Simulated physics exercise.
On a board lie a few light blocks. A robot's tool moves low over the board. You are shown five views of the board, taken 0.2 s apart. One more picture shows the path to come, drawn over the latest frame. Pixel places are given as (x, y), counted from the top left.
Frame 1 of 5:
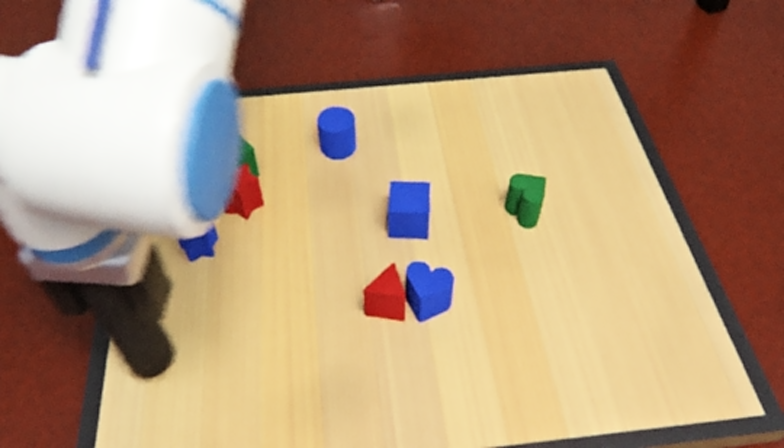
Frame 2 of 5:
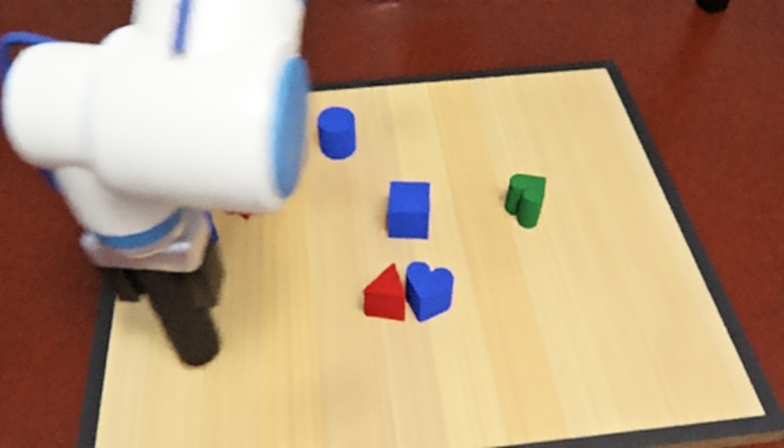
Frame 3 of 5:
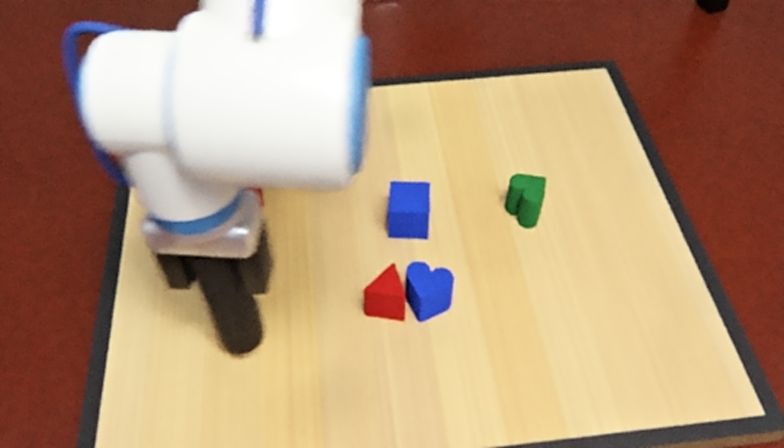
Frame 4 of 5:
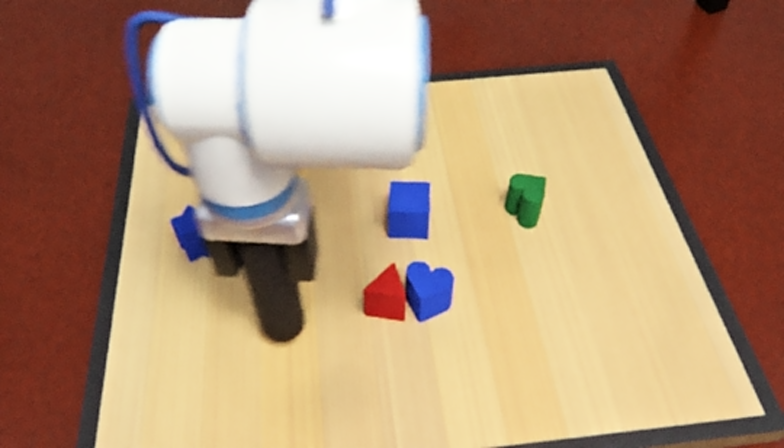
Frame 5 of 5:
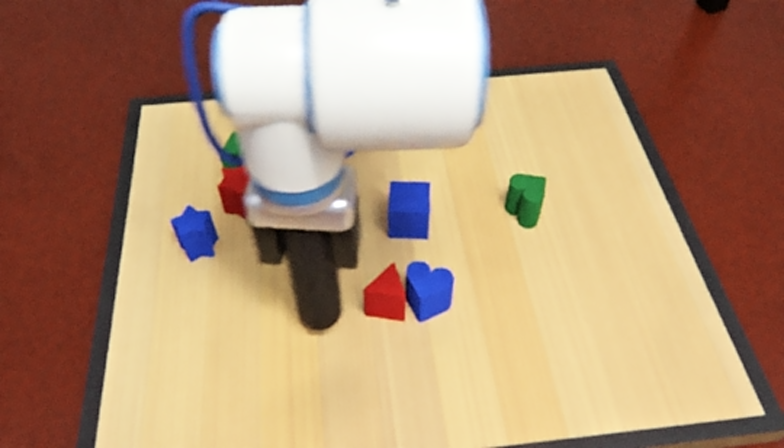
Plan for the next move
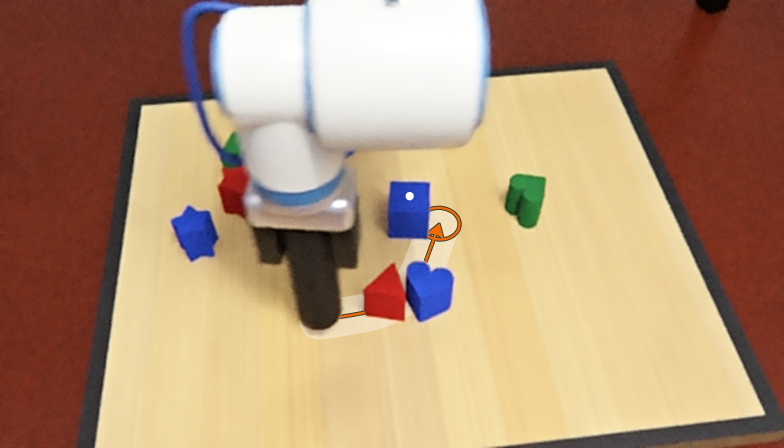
In the video, a white robot arm with a dark tool moves steadily rightward low over a wooden board of small red, blue and green blocks, nearing a red three-sided block beside a blue heart, while the blocks stay still.
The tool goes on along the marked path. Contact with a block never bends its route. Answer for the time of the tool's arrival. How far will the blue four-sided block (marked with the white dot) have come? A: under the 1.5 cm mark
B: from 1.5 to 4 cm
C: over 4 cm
B - from 1.5 to 4 cm.
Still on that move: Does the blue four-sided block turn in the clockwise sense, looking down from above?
I expect not.
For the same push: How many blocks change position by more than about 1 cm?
It should be three or more.
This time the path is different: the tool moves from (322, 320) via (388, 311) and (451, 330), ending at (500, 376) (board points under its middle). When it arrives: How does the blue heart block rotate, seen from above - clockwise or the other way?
Looking down on the board, it turns counter-clockwise.
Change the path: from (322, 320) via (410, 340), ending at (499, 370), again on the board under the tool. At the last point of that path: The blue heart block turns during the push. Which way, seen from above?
It swings round anticlockwise.
The line goes from (322, 320) by way of (383, 307) and (423, 269) to (440, 223); the dot is on the blue four-sided block.
On the path given first. One third of the way, tool (383, 299); red three-sided block (429, 272); blue heart block (462, 270).
Two thirds of the way, tool (423, 261); red three-sided block (470, 248), turned 40° clockwise; blue heart block (500, 263), turned 40° clockwise.
At the end, tool (440, 215); red three-sided block (471, 242), turned 65° clockwise; blue four-sided block (407, 179), turned 60° anticlockwise; blue heart block (500, 263), turned 40° clockwise; green heart block unmoved.
